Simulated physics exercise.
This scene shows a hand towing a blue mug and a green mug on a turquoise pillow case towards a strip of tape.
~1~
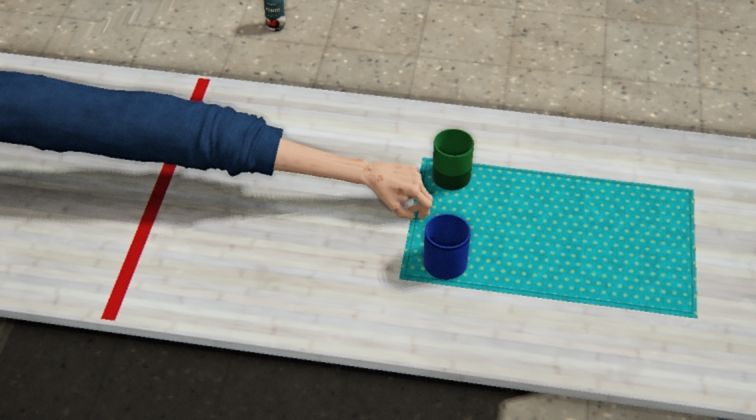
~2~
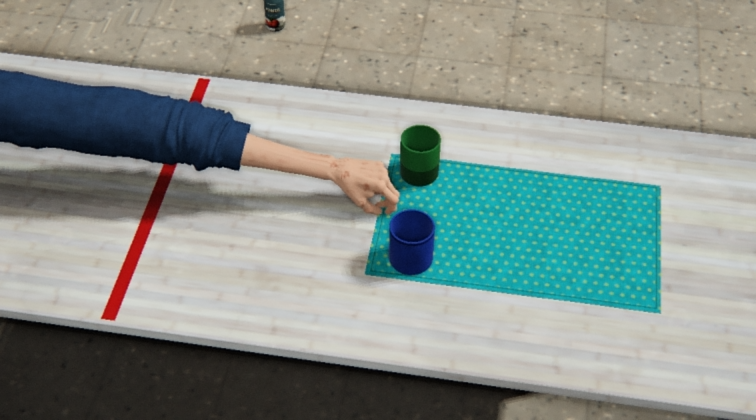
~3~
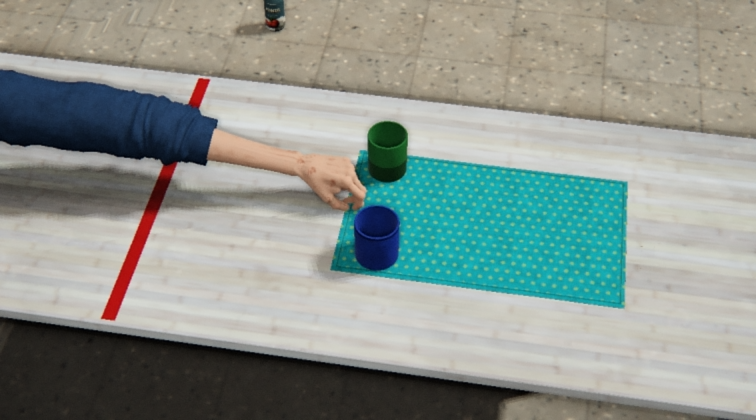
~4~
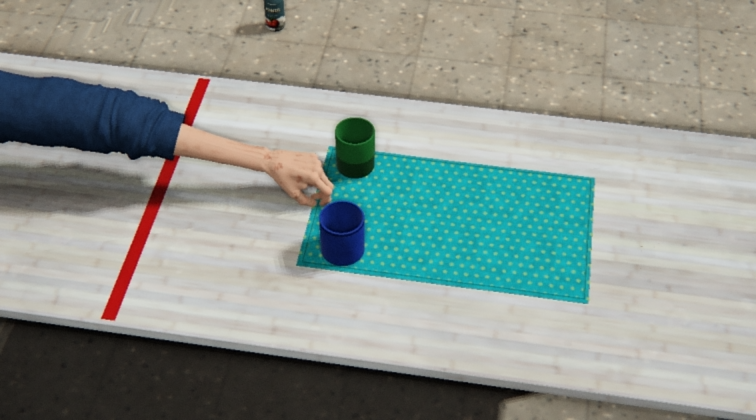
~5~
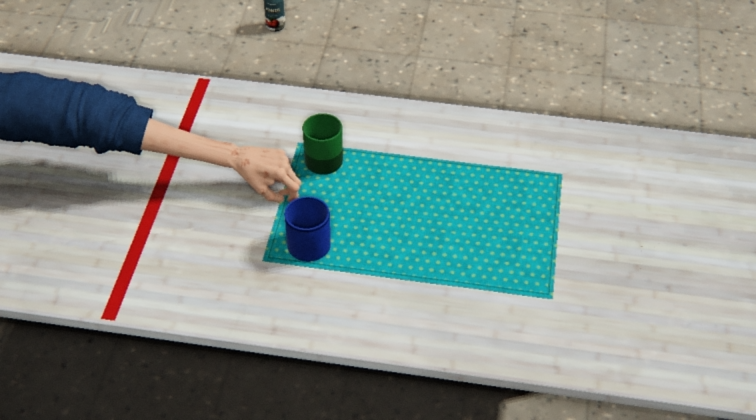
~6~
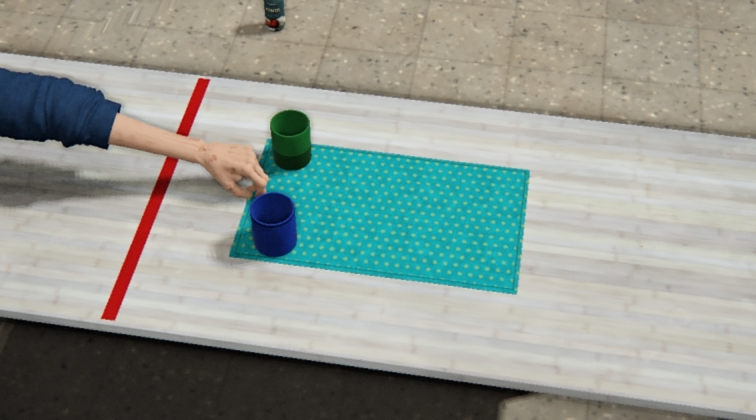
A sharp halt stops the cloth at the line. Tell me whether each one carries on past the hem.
The blue mug carries on past it. The green mug carries on past it.
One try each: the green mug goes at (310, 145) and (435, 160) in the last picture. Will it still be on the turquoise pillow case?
Results in order: It drops off, then it sits tight.
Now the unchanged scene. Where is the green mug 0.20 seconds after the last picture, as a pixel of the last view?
At that moment it is at (170, 127).
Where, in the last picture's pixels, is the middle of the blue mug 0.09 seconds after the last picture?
Roughly at (213, 218).
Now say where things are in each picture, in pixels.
In the first frame, pillow case end (399, 279); blue mug (448, 231); green mug (454, 142); tape (116, 298).
In the second frame, pillow case end (365, 275), far hem (661, 314); green mug (421, 138).
In the third frame, pillow case end (330, 270); blue mug (377, 222).
In the fourth frame, pillow case end (296, 266), far hem (588, 304); green mug (355, 131).
In the fifth frame, pillow case end (263, 261); blue mug (307, 213).
In the sixth frame, pillow case end (229, 257), far hem (517, 295); blue mug (273, 208); green mug (290, 123); tape (116, 298).
Then, 0.09 s later than the last view, hem short of the tape; blue mug on the cloth near (213, 218); green mug on the cloth near (235, 134).
Then, 0.20 s later than the last view, hem at the tape; blue mug ahead of the hem near (144, 209); green mug ahead of the hem near (170, 127).
Finally, hem at the tape; blue mug ahead of the hem near (50, 198); green mug ahead of the hem near (82, 118). The blue mug shoots off the front and the green mug slides clear of the cloth.
